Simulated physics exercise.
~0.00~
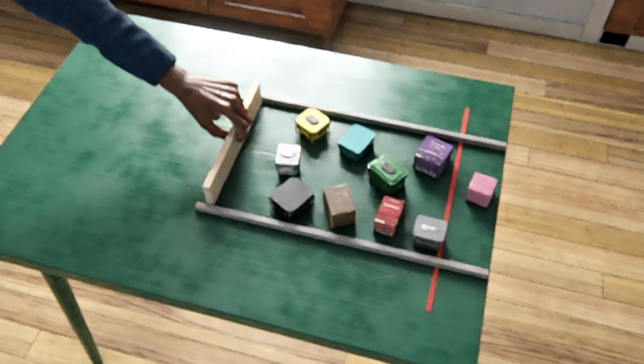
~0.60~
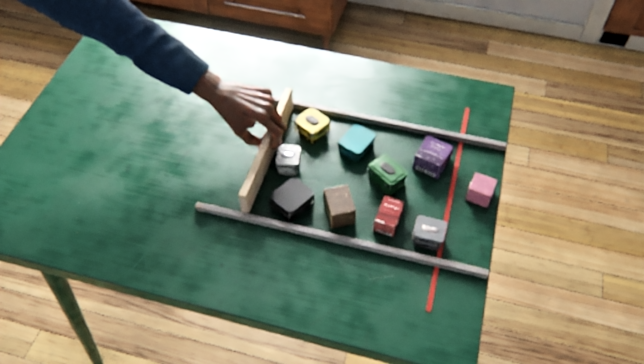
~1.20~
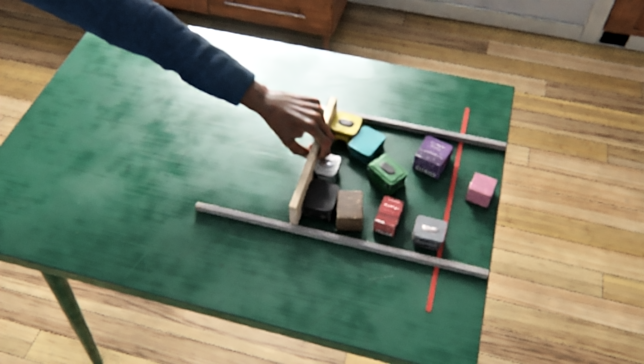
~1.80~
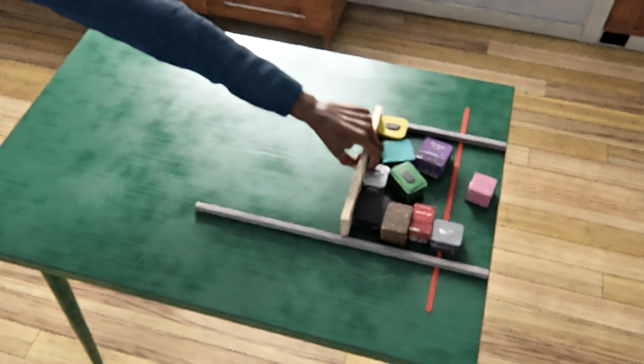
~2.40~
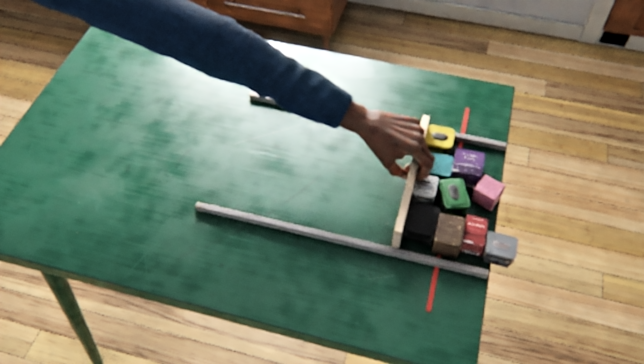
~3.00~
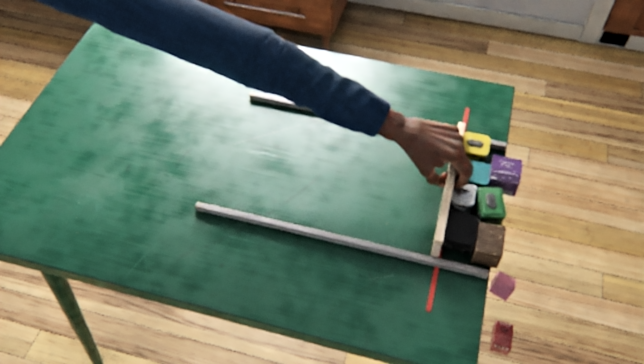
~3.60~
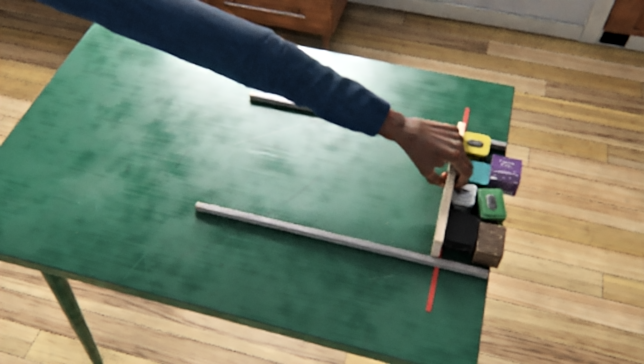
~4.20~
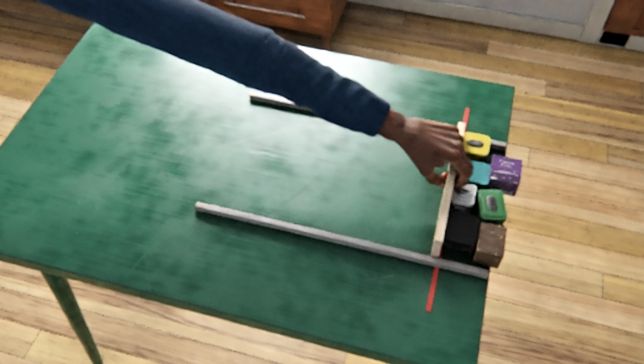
In this clip, a hand slides an upright board rightward along a channel on a green table, bunching small colored blocks together and pushing them toward the edge. The pink, red and grey blocks drop off before the board stops at the red tape, leaving the others perched there.
